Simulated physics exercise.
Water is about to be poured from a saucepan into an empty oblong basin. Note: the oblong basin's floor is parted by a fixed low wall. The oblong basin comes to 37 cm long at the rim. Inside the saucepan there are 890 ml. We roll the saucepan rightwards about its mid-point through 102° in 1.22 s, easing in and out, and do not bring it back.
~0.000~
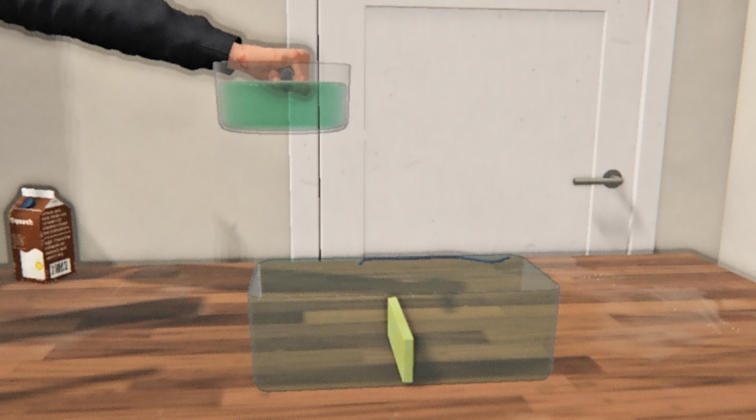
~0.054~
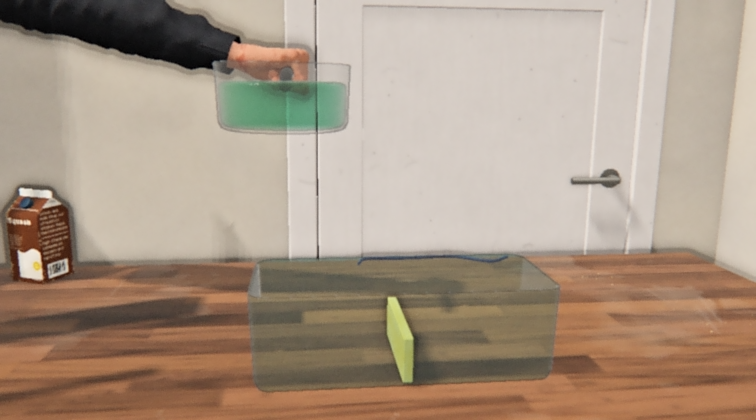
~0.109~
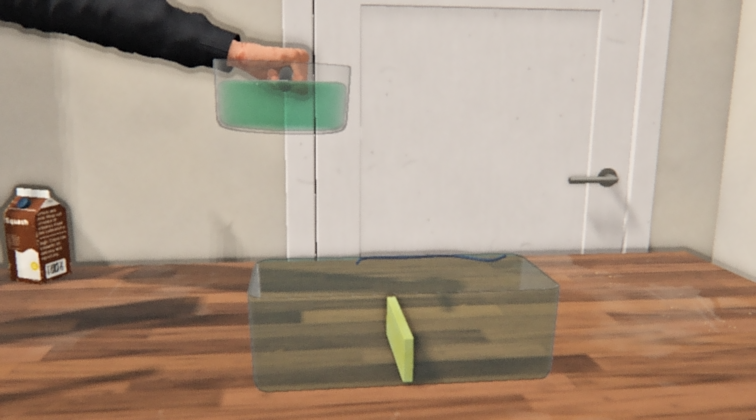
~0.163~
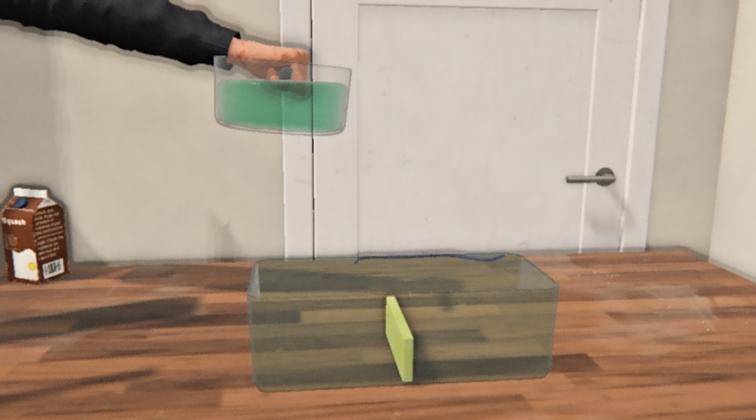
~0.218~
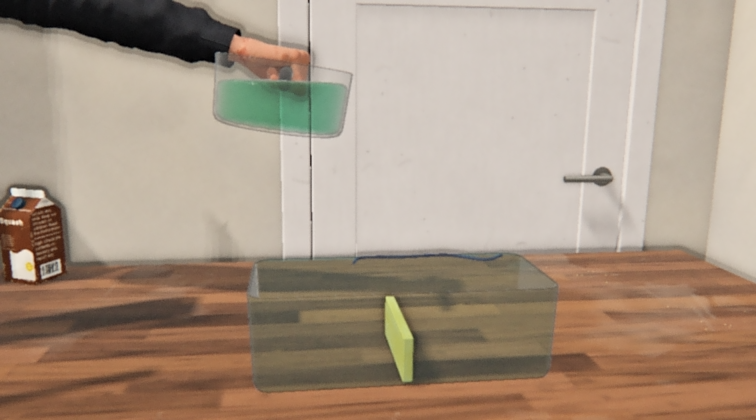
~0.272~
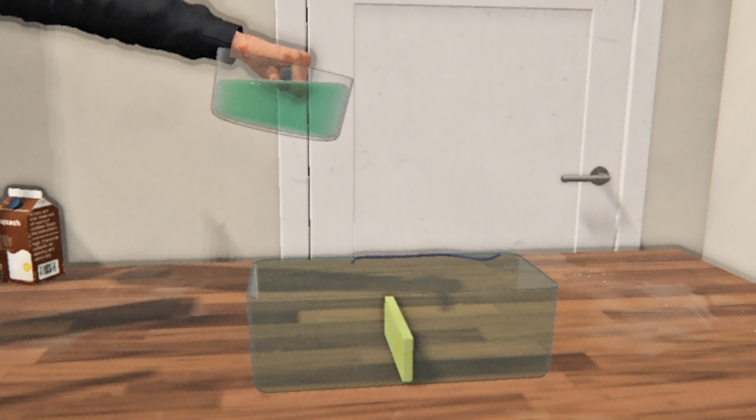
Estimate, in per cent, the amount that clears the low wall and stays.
Roughly 64 percent.
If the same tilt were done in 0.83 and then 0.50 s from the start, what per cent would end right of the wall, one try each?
In order, 60 and 45 per cent.
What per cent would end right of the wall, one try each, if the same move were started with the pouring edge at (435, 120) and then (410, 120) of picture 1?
Roughly 95 per cent the first time and 95 per cent the second.
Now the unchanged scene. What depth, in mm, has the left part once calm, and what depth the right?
Final reading - left some 12 mm, right some 22 mm.
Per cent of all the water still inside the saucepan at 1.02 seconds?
Close to 12 percent of the whole amount.
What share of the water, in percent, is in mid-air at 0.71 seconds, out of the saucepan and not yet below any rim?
At that moment, about 34 percent.
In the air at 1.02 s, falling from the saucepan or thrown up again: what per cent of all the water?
I'd say some 16 per cent is in the air.
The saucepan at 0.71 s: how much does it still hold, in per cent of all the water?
Near 60 in a hundred.
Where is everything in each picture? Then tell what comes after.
In the first frame, tilt 0°; pouring edge (349, 67); surface from (219, 83) to (347, 84); the oblong basin's rim runs from (253, 279) to (541, 272); the wall's top is at (400, 318).
In the second frame, tilt 0°; pouring edge (349, 67); surface from (219, 83) to (346, 83).
In the third frame, tilt 2°; pouring edge (350, 69); surface from (219, 82) to (346, 84).
In the fourth frame, tilt 4°; pouring edge (350, 71); surface from (218, 82) to (347, 85).
In the fifth frame, tilt 8°; pouring edge (351, 76); surface from (218, 82) to (347, 85).
In the sixth frame, tilt 12°; pouring edge (352, 81); surface from (217, 81) to (348, 85).
Then, 0.71 s in, the tilt is 63° and 60 per cent is still to pour, 2 is left of the wall and 3 right of it.
Then, 1.02 s in, the tilt is 96° and 12 per cent is still to pour, 10 is left of the wall and 61 right of it.
Then, 1.36 s in, the tilt is 102° and 1 per cent is still to pour, 32 is left of the wall and 64 right of it.
Then, 1.72 s in, the tilt is 102° and 0 per cent is still to pour, 35 is left of the wall and 64 right of it.
Finally, 35 per cent lies left of the wall, 64 right of it and 1 outside.
